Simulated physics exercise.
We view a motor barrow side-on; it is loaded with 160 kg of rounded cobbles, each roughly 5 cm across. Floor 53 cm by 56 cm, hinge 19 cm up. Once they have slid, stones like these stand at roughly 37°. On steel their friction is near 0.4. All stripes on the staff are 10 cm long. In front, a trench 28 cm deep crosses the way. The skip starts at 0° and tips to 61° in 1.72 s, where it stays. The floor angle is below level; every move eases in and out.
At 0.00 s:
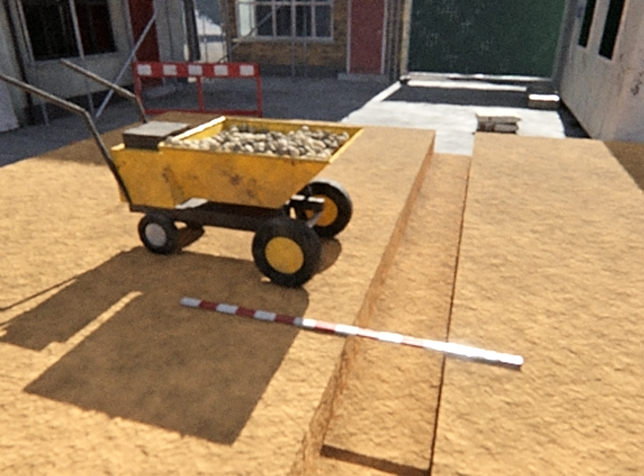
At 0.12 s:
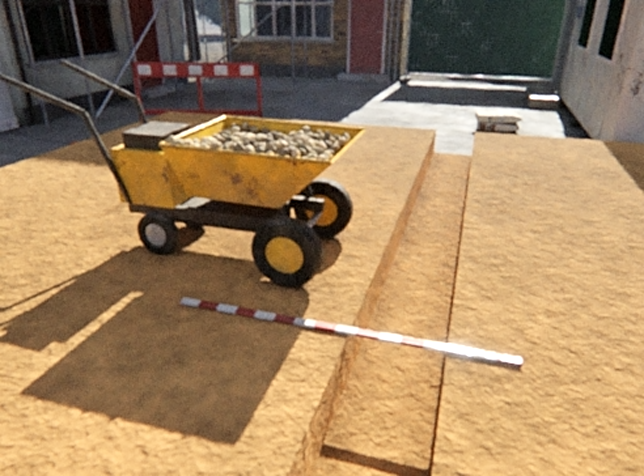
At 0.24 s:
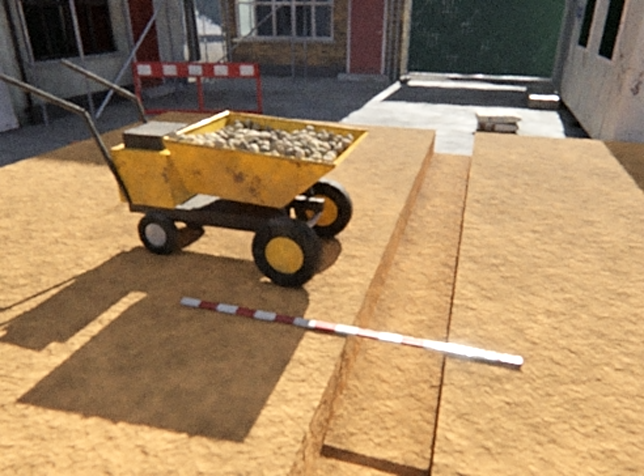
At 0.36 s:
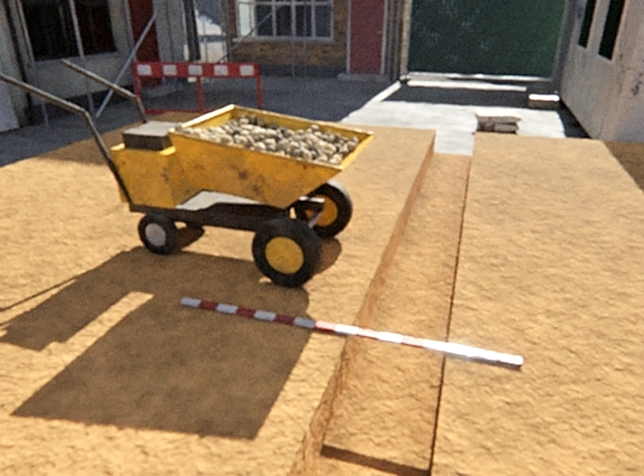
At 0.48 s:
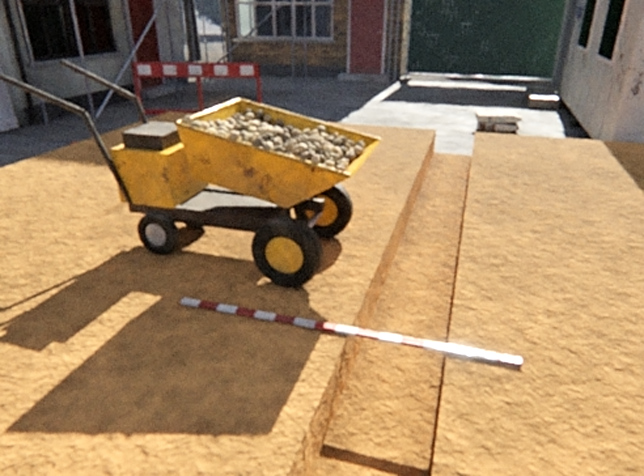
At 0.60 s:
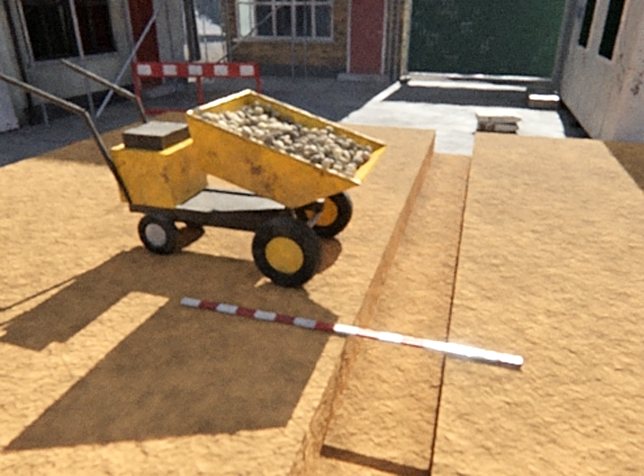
In a sunlit yard of tan, sandy ground, seen side-on from slightly above, brick buildings and a green door stand behind. A yellow barrow with black handles and wheels holds grey, rounded stones at left, near a red-and-white staff lying across a trench, with a striped barrier beyond. The skip tilts gradually, its right end lowering and left end rising, while the camera and wheels stay still.
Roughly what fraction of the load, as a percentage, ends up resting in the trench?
Roughly 89 per cent of the load.
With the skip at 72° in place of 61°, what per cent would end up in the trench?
Roughly 90% would end there.
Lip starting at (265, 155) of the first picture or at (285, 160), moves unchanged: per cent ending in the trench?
Estimates: 90 % then 100 %.
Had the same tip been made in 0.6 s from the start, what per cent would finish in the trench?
It'd be some 65 per cent.
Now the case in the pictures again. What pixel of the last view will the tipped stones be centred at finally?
About (426, 304).
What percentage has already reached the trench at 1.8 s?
35 per cent, give or take.
After 1.3 s the floor is at 51°; 100 % in the skip; the foremost stones are at (404, 213).
After 1.8 s the floor is at 61°; 60 % in the skip, 37 % in the trench, 3 % past the trench; the foremost stones are at (483, 285).
After 2.2 s the floor is at 61°; 30 % in the skip, 60 % in the trench, 10 % past the trench; the foremost stones are at (539, 281).
After 4.1 s the floor is at 61°; 0 % in the skip, 89 % in the trench, 11 % past the trench; the foremost stones are at (579, 289).
